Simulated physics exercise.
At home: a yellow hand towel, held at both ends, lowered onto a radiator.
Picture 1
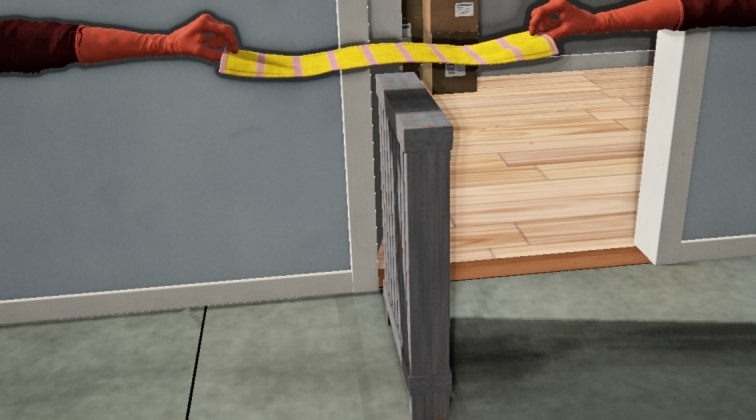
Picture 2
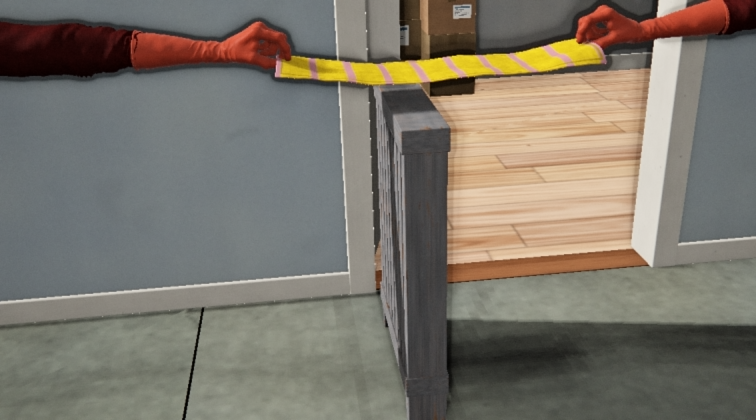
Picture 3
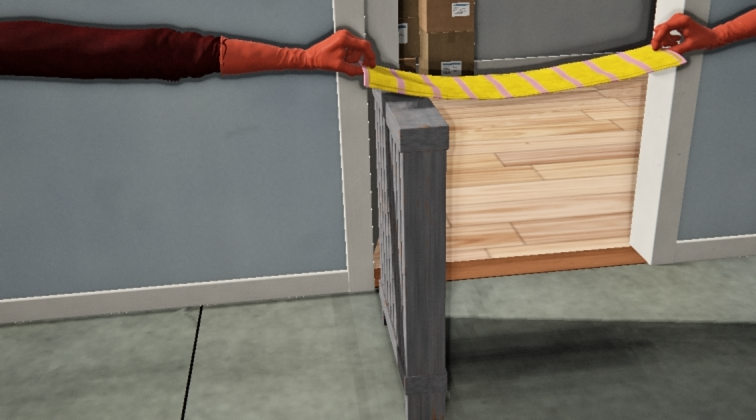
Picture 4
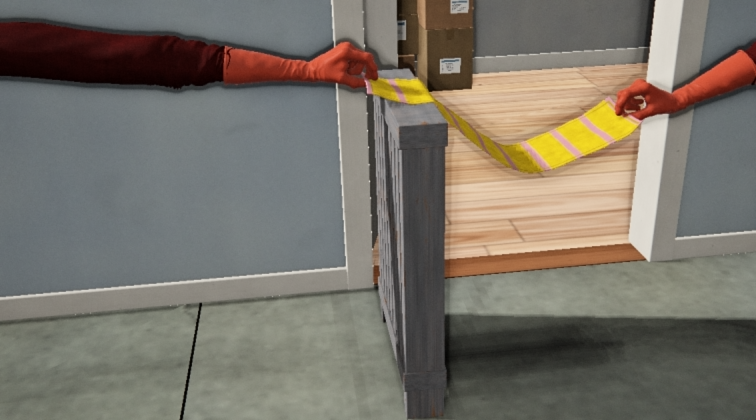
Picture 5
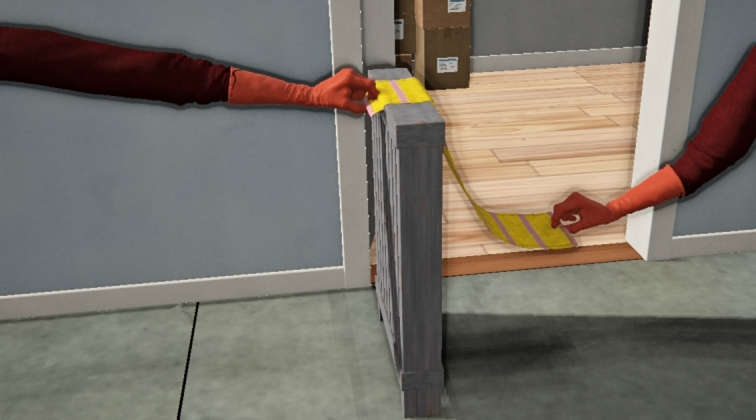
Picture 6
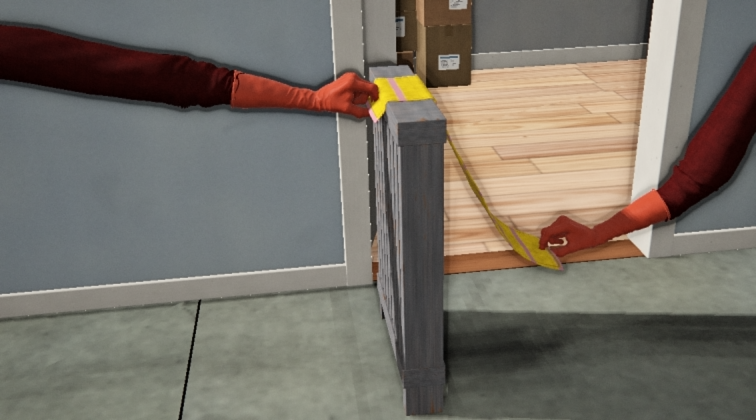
A yellow hand towel with pink stripes, held at both ends by red-gloved hands, shifts right and lowers across the top of a narrow gray upright panel by a doorway. The left hand stays near the top while the right hand swings down and inward, leaving a longer length hanging on the right.
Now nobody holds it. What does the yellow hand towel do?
As it turns out, the yellow hand towel runs off to the right.
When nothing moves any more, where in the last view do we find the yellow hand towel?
Its middle is at (455, 350).
Then, 0.36 s past the final frame, hand towel clear of the top and falling near (455, 254).
Then, 0.60 s past the final frame, hand towel in a heap on the floor near (456, 348).
When it is over, hand towel in a heap on the floor near (455, 350). The yellow hand towel goes down on the right side.
